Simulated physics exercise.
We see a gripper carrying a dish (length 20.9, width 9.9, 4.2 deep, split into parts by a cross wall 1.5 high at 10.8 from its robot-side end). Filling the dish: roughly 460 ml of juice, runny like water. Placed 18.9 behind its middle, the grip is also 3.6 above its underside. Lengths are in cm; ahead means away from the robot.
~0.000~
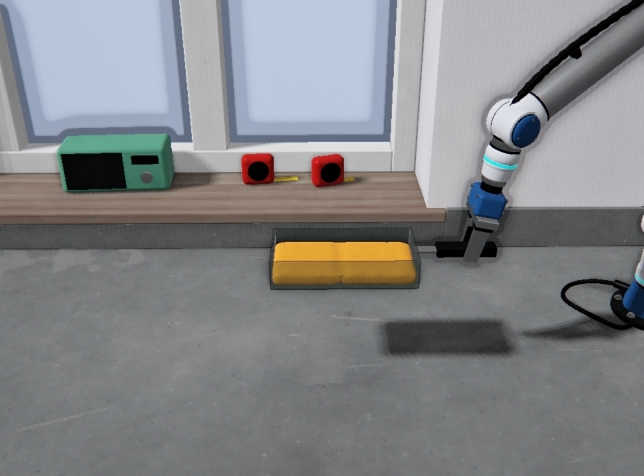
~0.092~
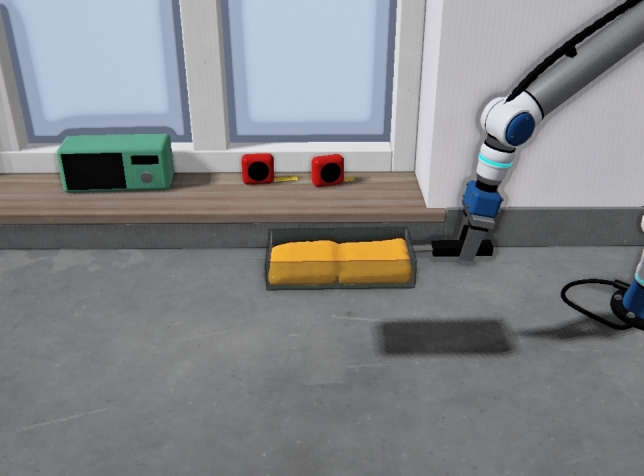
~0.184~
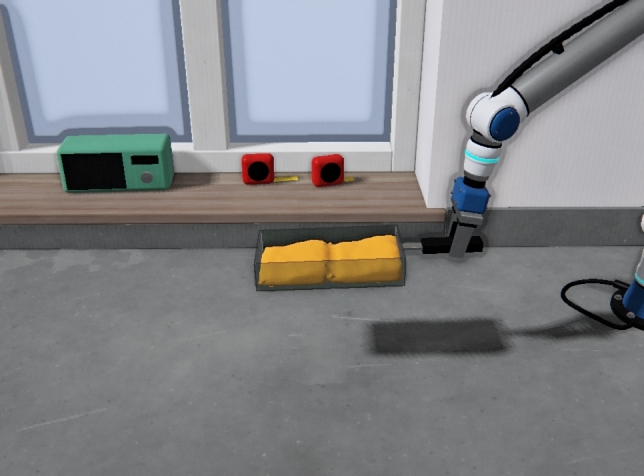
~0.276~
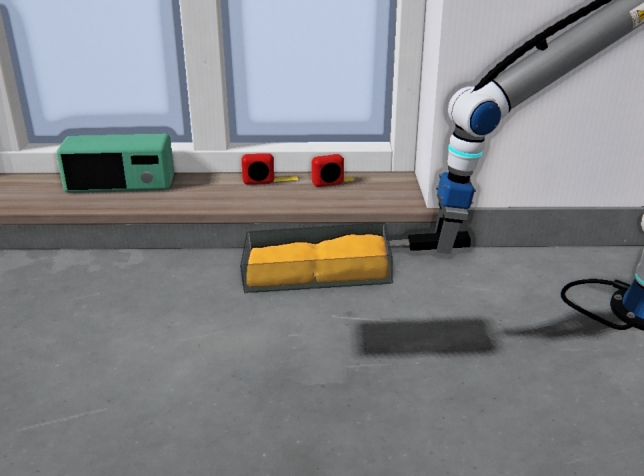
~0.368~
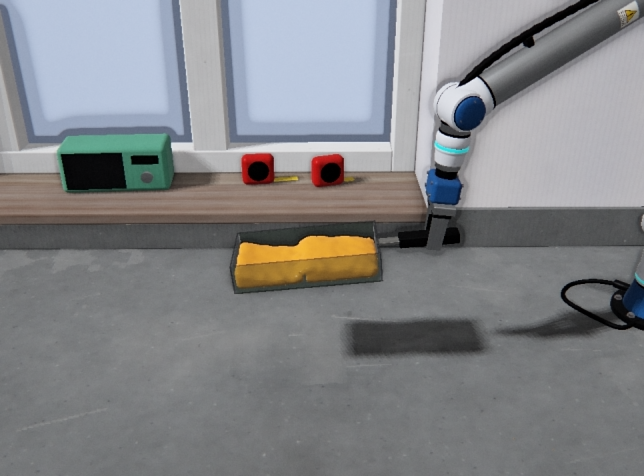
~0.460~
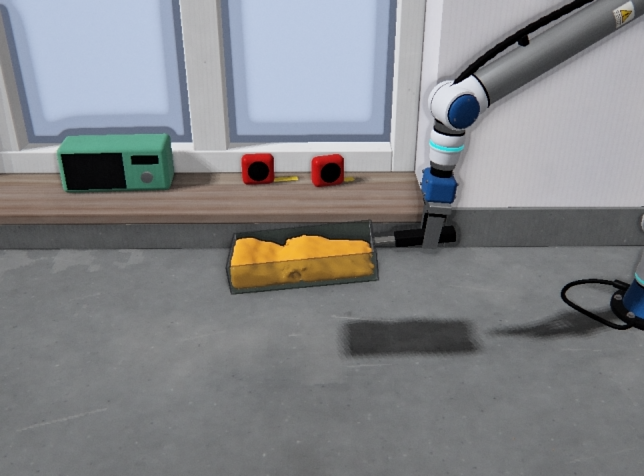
A robot arm moves a clear tray of orange liquid left, tilting it slightly as the liquid sloshes.
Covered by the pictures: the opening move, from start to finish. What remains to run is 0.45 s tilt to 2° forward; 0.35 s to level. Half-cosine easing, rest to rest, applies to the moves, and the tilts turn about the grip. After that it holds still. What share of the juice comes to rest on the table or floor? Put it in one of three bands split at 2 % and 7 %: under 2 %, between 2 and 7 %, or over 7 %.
Band: Under 2 %.
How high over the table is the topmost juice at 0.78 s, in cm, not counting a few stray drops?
22 cm.
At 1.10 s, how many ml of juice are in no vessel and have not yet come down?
It works out to close to 0 ml.
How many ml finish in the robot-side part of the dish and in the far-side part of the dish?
Roughly 230 ml, then 220 ml.
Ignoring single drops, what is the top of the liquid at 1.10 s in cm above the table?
Up to some 22 cm.
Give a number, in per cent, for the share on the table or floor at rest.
0 percent, roughly.
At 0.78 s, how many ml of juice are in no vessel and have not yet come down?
Reading: Near 0 ml.
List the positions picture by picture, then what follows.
Dish floor at (343, 268), level; upper third of the juice around (342, 258), from x 275 to 415, top at y 245; 235 ml in the robot-side part, 225 ml in the far-side part, in the first frame.
Dish floor at (340, 268), level; upper third of the juice around (351, 257), from x 270 to 410, top at y 240; 240 ml in the robot-side part, 220 ml in the far-side part, in the second frame.
Dish floor at (330, 268), tilted 2° forward; upper third of the juice around (365, 255), from x 260 to 400, top at y 235; 255 ml in the robot-side part, 205 ml in the far-side part, in the third frame.
Dish floor at (318, 267), tilted 4° forward; upper third of the juice around (356, 254), from x 245 to 390, top at y 235; 265 ml in the robot-side part, 190 ml in the far-side part, in the fourth frame.
Dish floor at (308, 267), tilted 5° forward; upper third of the juice around (334, 254), from x 235 to 380, top at y 235; 255 ml in the robot-side part, 200 ml in the far-side part, in the fifth frame.
Dish floor at (305, 267), tilted 6° forward; upper third of the juice around (308, 254), from x 230 to 375, top at y 235; 250 ml in the far-side part, 205 ml in the robot-side part, in the sixth frame.
By 0.78 s, tilted 3° forward, liquid up to 22 above the table; 285 ml in the far-side part, 175 ml in the robot-side part.
By 1.10 s, level, liquid up to 22 above the table; 230 ml in the far-side part, 225 ml in the robot-side part.
By 1.46 s, level, liquid up to 23 above the table; 230 ml in the robot-side part, 225 ml in the far-side part.
By 2.26 s, level, liquid up to 23 above the table; 240 ml in the robot-side part, 215 ml in the far-side part.
Final state, 235 ml in the robot-side part, 220 ml in the far-side part. That is 0 % on the table or floor.
